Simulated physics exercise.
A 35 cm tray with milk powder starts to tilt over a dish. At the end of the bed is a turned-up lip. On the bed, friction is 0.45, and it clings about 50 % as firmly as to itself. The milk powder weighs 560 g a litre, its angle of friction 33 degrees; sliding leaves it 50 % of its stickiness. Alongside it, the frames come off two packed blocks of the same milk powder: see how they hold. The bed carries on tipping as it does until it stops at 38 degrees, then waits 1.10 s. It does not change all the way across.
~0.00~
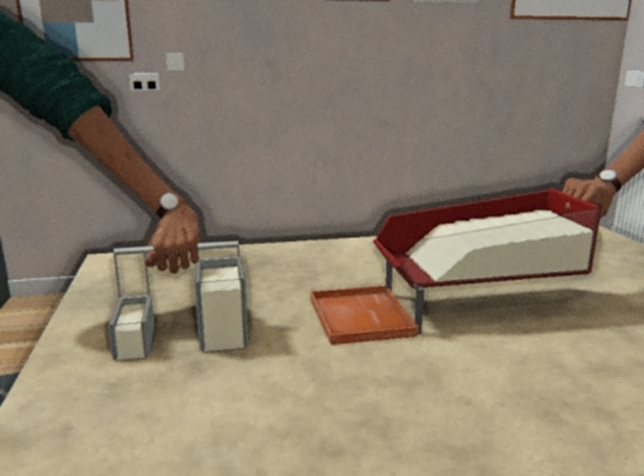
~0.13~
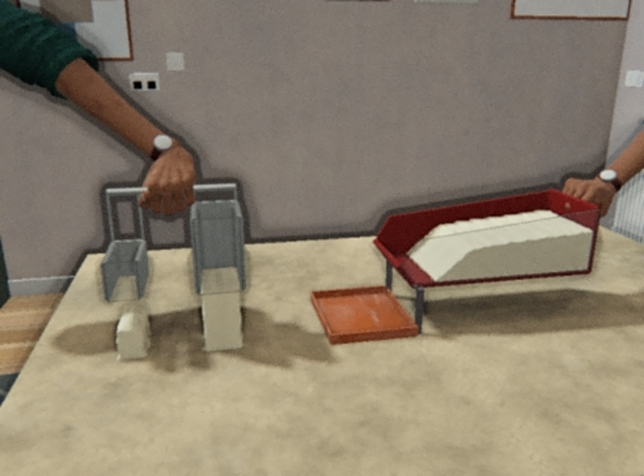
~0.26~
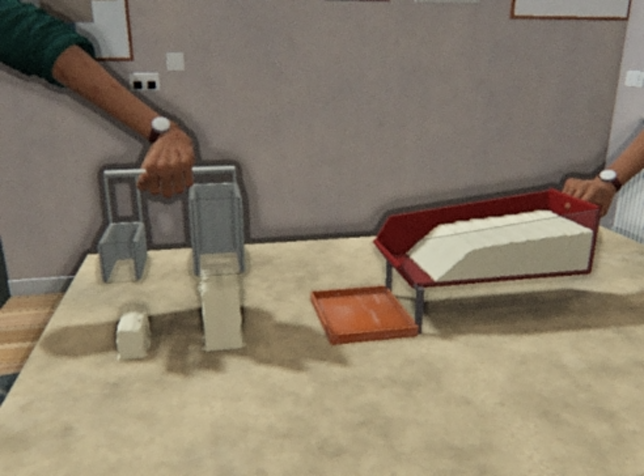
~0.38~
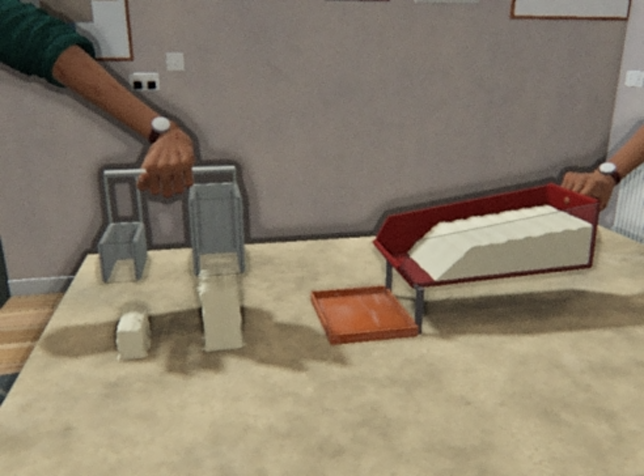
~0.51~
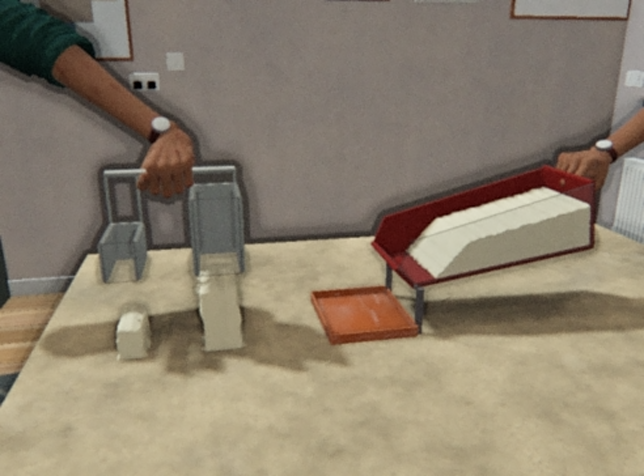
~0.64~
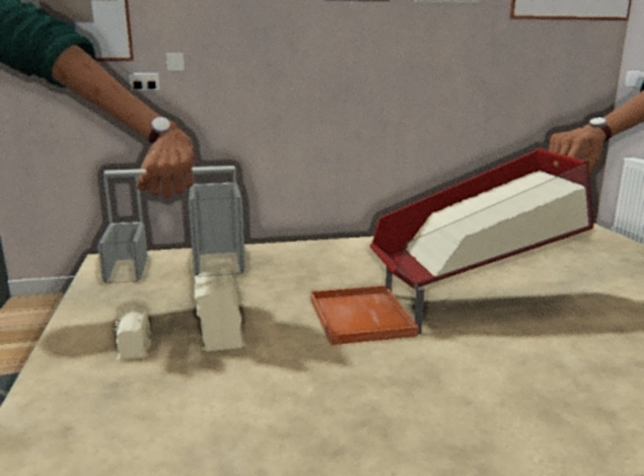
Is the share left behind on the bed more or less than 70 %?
It ends up greater than 70 %.
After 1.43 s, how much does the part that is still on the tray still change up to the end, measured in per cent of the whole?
The change comes out at around 7 %.
By 0.88 s, the tilt is 27 degrees and 100 % is on the bed.
By 1.15 s, the tilt is 38 degrees and 100 % is on the bed.
By 1.43 s, the tilt is 38 degrees and 100 % is on the bed.
By 1.71 s, the tilt is 38 degrees and 93 % is on the bed.
By 2.25 s, at the end, the tilt is 38 degrees and 93 % is on the bed.
